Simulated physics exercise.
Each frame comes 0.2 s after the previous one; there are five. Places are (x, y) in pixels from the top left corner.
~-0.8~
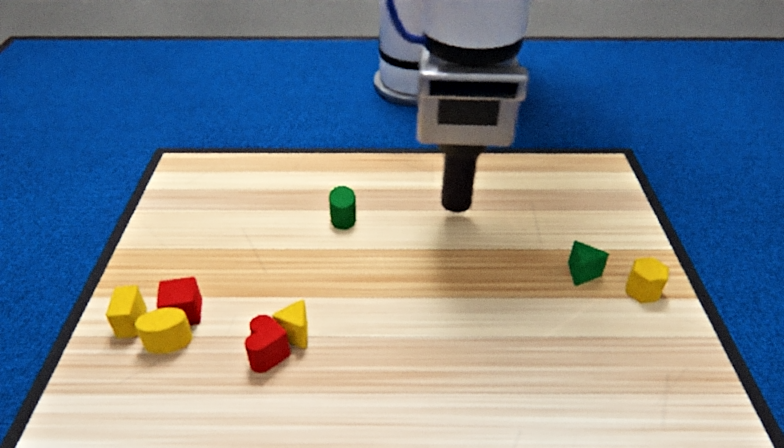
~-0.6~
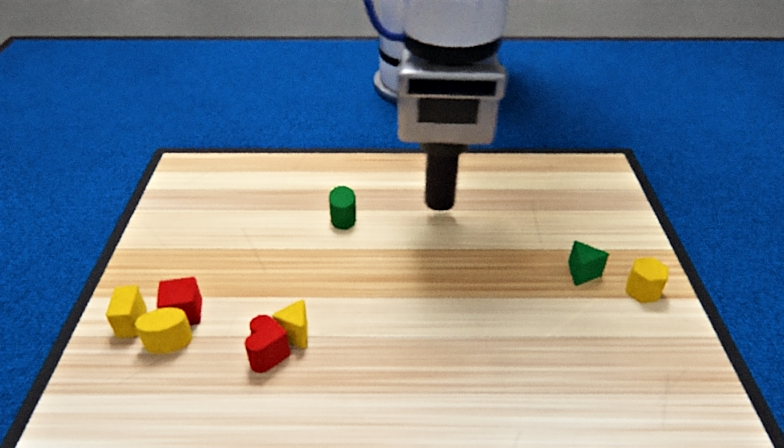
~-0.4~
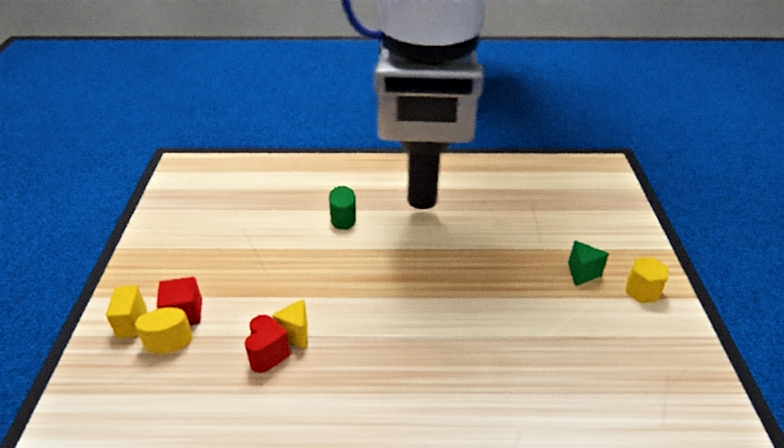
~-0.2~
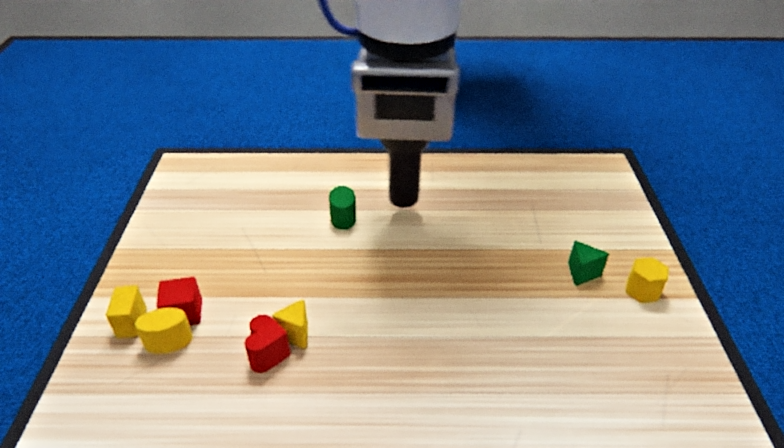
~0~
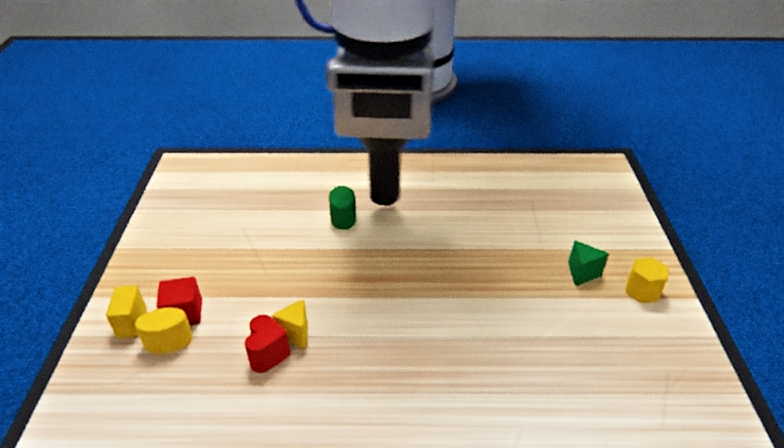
A robot arm's dark pusher moves steadily left above the wooden board, while the colored blocks stay still.
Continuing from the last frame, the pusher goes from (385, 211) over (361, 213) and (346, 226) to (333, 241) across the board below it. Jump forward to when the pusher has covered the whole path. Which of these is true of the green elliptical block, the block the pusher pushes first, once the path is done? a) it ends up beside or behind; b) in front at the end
a
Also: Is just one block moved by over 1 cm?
That would be a yes.
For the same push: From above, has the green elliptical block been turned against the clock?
No - that is not the case.
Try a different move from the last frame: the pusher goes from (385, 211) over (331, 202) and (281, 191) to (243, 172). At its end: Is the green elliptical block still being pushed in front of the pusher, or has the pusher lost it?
Slipped clear.
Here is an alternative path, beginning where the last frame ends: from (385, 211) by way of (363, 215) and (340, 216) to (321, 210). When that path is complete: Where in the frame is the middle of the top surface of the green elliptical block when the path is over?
If I read the scene right, the answer is (296, 201).
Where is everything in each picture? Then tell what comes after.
The first picture shows pusher's lower end (456, 204); green elliptical block (342, 196).
The second picture shows pusher (440, 202); blocks still.
The third picture shows pusher (422, 200); blocks still.
The fourth picture shows pusher (404, 199); blocks still.
The fifth picture shows pusher (385, 197); green elliptical block (342, 196).
On the path given first. Halfway along, pusher (351, 204); green elliptical block (321, 202).
At the end, pusher (332, 227); green elliptical block (308, 207), turned 30° clockwise.
